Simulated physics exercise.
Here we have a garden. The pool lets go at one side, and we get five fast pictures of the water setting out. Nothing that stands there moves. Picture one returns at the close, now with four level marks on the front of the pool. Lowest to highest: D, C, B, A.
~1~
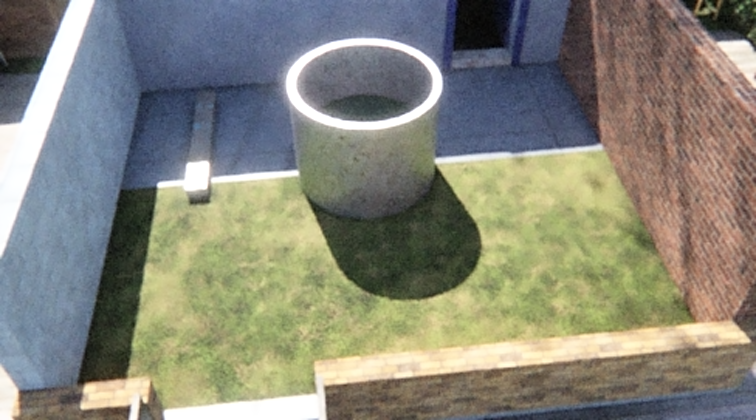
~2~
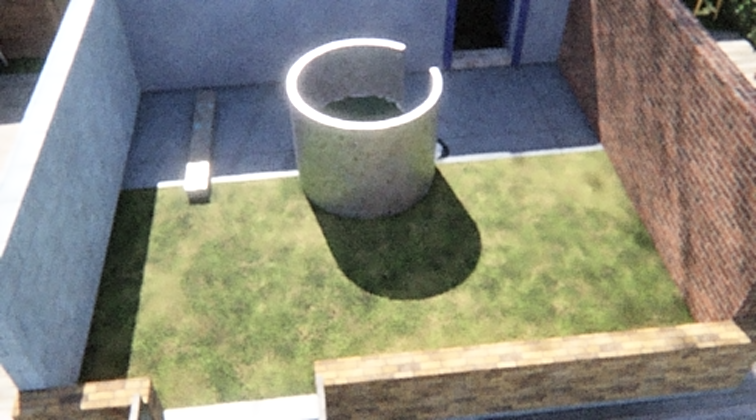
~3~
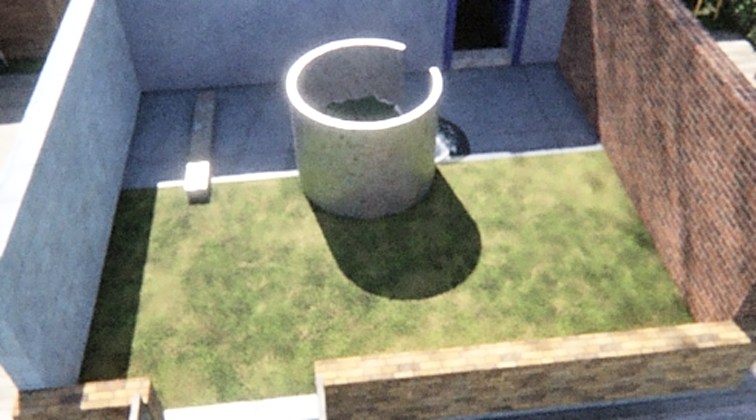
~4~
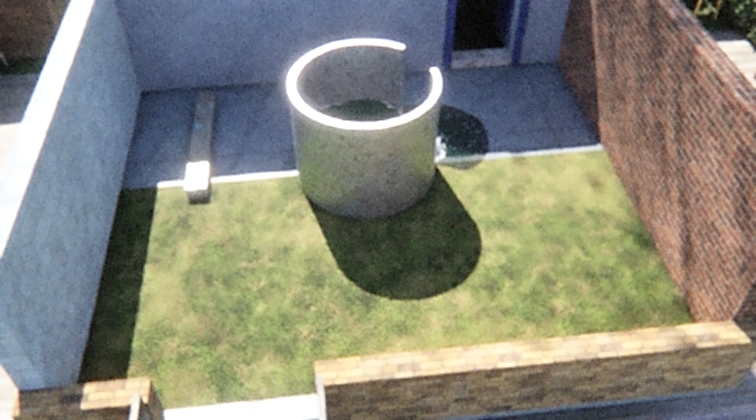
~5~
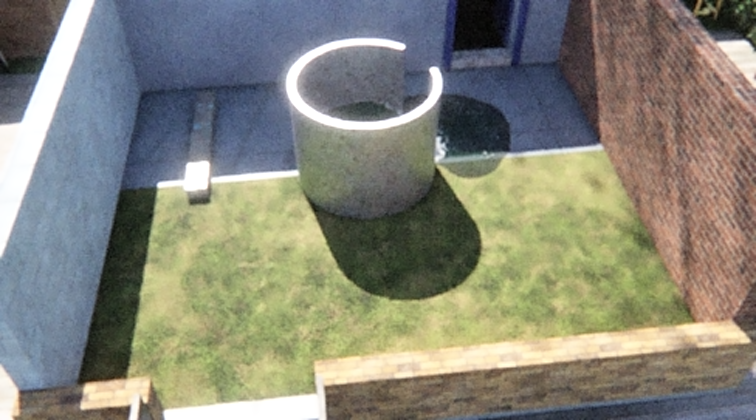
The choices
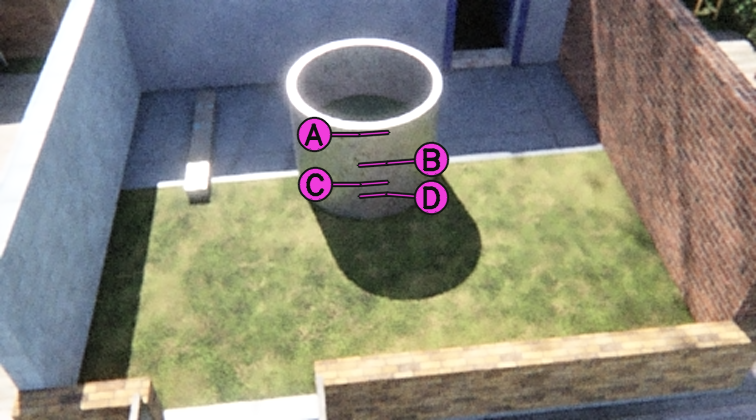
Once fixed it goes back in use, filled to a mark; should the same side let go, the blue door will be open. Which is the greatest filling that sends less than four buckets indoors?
Go for C.
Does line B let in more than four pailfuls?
Yes, it does.
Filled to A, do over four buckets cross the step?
Yes.
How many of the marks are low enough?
Two of the four.
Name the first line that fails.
B it is.
On the marked copy, A at (373, 133); B at (373, 164); C at (373, 183); D at (373, 195); from the bottom up D, C, B, A.
Choosing A, dozens of bucketfuls pour in.
Choosing B, about 10 bucketfuls get in.
Choosing C, a bucket or two gets in.
Choosing D, nothing gets over.
